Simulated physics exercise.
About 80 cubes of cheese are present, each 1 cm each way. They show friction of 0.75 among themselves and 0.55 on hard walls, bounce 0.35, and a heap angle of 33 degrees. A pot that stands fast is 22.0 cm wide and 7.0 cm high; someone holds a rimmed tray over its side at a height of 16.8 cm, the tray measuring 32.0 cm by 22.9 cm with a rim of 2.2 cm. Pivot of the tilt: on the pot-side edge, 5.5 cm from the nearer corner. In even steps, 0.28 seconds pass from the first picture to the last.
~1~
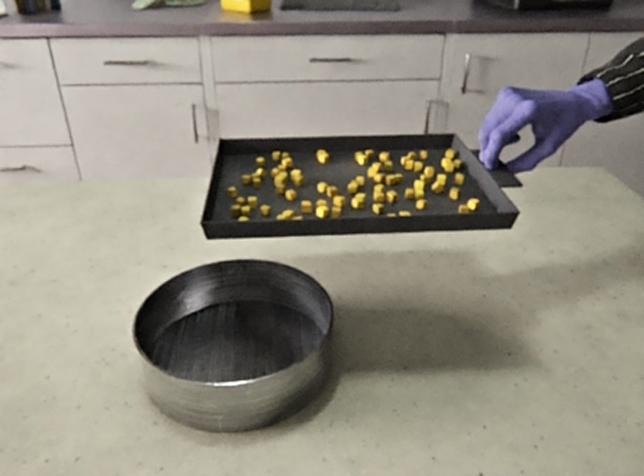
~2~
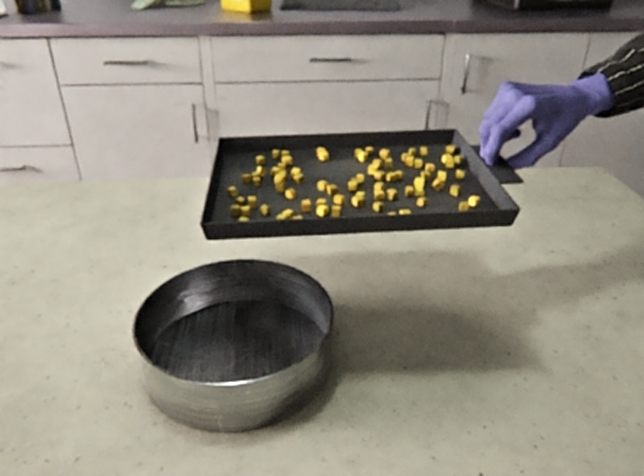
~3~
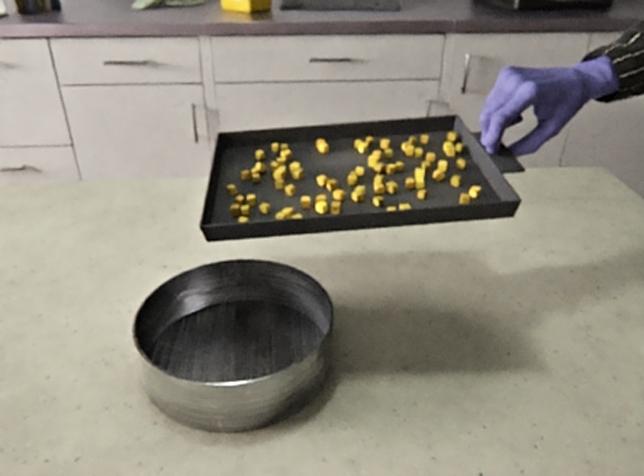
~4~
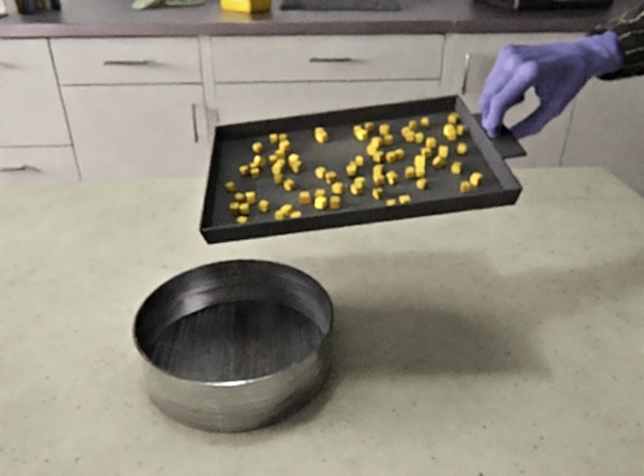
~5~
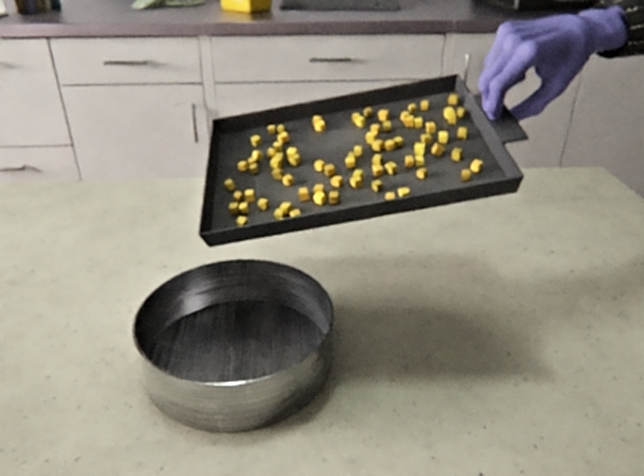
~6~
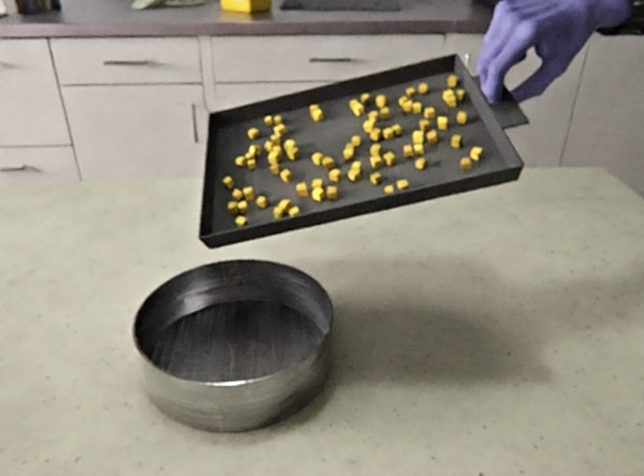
A purple-gloved hand with a dark striped sleeve grips the right end of a black rimmed tray scattered with small yellow cubes, seen from slightly above in a room with white cabinets. A round, empty-looking metal pot sits on the pale speckled counter at lower left. The hand raises the tray's right end, steadily tilting it down toward the left, while the cubes barely shift and the camera stays still.
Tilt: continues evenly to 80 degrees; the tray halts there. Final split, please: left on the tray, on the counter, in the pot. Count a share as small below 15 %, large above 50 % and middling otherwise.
Tray: Middling. Counter: Small. Pot: Large.
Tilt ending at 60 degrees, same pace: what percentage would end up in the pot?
It would land at about 55 percent.
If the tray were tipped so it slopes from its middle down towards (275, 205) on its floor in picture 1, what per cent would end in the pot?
My guess is roughly 55 percent.
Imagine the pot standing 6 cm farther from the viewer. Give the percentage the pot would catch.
It would come to roughly 35 percent.
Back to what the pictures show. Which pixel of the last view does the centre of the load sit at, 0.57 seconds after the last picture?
Approximately (220, 248) in the final picture.
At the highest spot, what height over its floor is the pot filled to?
It stands at some 1.5 cm.
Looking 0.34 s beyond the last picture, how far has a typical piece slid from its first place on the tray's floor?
Around 5 centimetres.
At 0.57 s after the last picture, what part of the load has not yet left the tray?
Reading: Approx. 75%.
Then, 0.34 s after the last picture, tilt 49 degrees; the tray holds 100 %, the pot 0 %.
Then, 0.57 s after the last picture, tilt 69 degrees; the tray holds 75 %, the pot 5 %.
Then, 0.90 s after the last picture, tilt 80 degrees; the tray holds 30 %, the pot 60 %.
In the end, tray 25 %, counter 5 %, pot 70 %.
